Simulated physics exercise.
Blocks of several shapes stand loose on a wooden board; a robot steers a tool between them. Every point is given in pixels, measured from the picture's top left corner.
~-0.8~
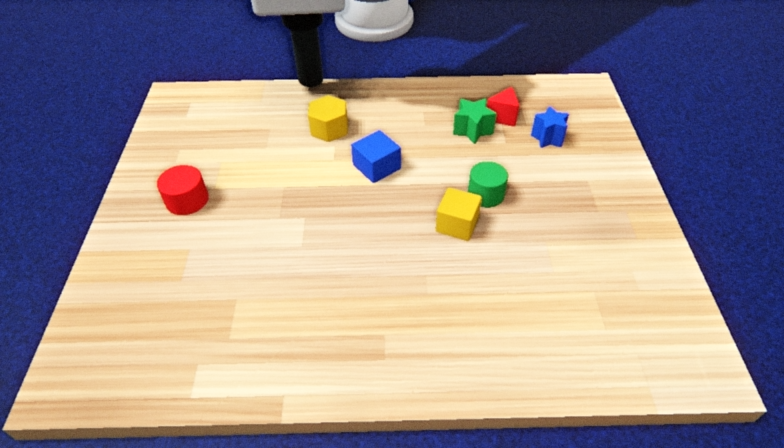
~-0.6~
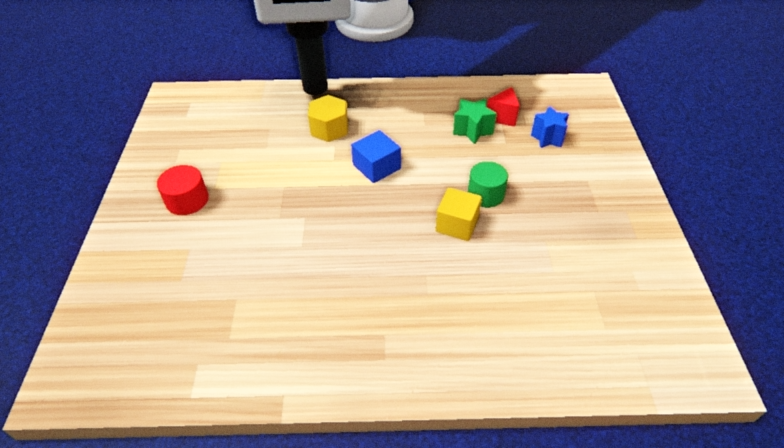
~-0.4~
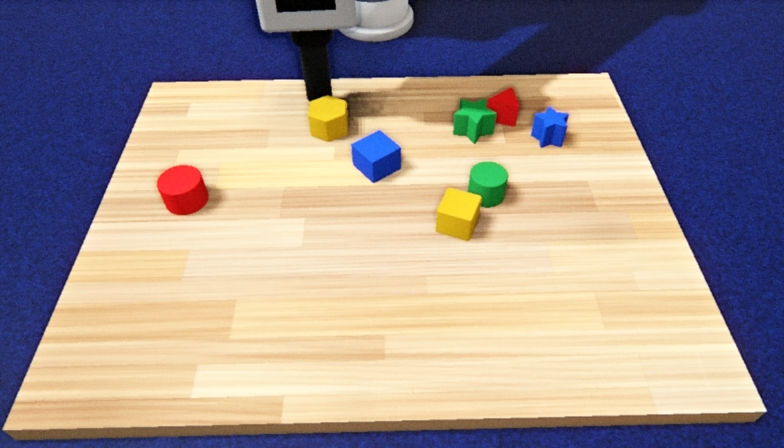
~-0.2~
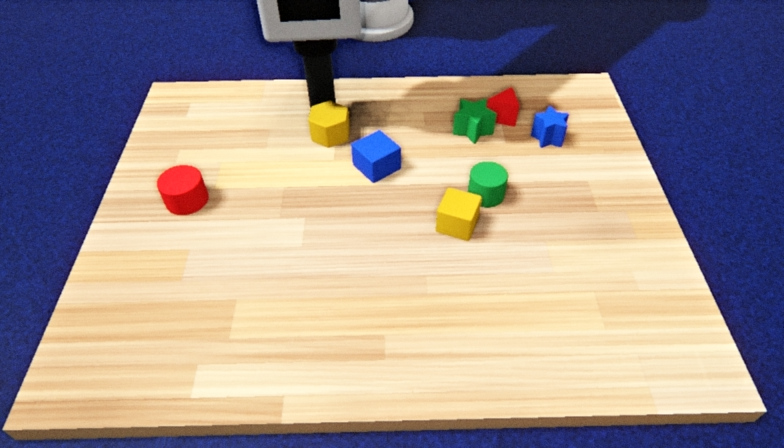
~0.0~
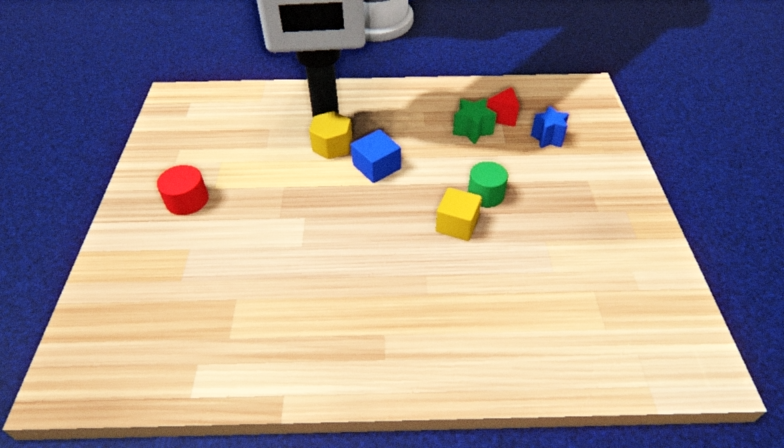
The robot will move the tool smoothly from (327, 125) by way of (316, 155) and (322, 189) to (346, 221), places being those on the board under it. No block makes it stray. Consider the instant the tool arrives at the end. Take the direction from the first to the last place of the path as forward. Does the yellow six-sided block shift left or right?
It's pushed left.
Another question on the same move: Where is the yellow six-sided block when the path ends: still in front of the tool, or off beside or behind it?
The tool has moved past the yellow six-sided block by the time the path ends.
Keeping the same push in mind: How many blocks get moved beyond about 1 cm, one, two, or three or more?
I'm going with one.
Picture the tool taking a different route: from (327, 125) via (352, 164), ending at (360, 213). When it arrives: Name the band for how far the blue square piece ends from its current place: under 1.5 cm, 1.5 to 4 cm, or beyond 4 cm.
By the end of the path, it will have gone between 1.5 and 4 cm.
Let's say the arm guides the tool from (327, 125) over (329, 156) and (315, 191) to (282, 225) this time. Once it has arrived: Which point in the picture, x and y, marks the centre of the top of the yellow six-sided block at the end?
It will likely be found at (330, 197).
The first path, step by step. One third of the way, tool (315, 147); yellow six-sided block (333, 153), turned 30° anticlockwise.
Two thirds of the way, tool (320, 180); yellow six-sided block (354, 174), turned 65° anticlockwise.
At the end, tool (345, 213); yellow six-sided block (373, 180), turned 100° anticlockwise; blue square piece not moved.
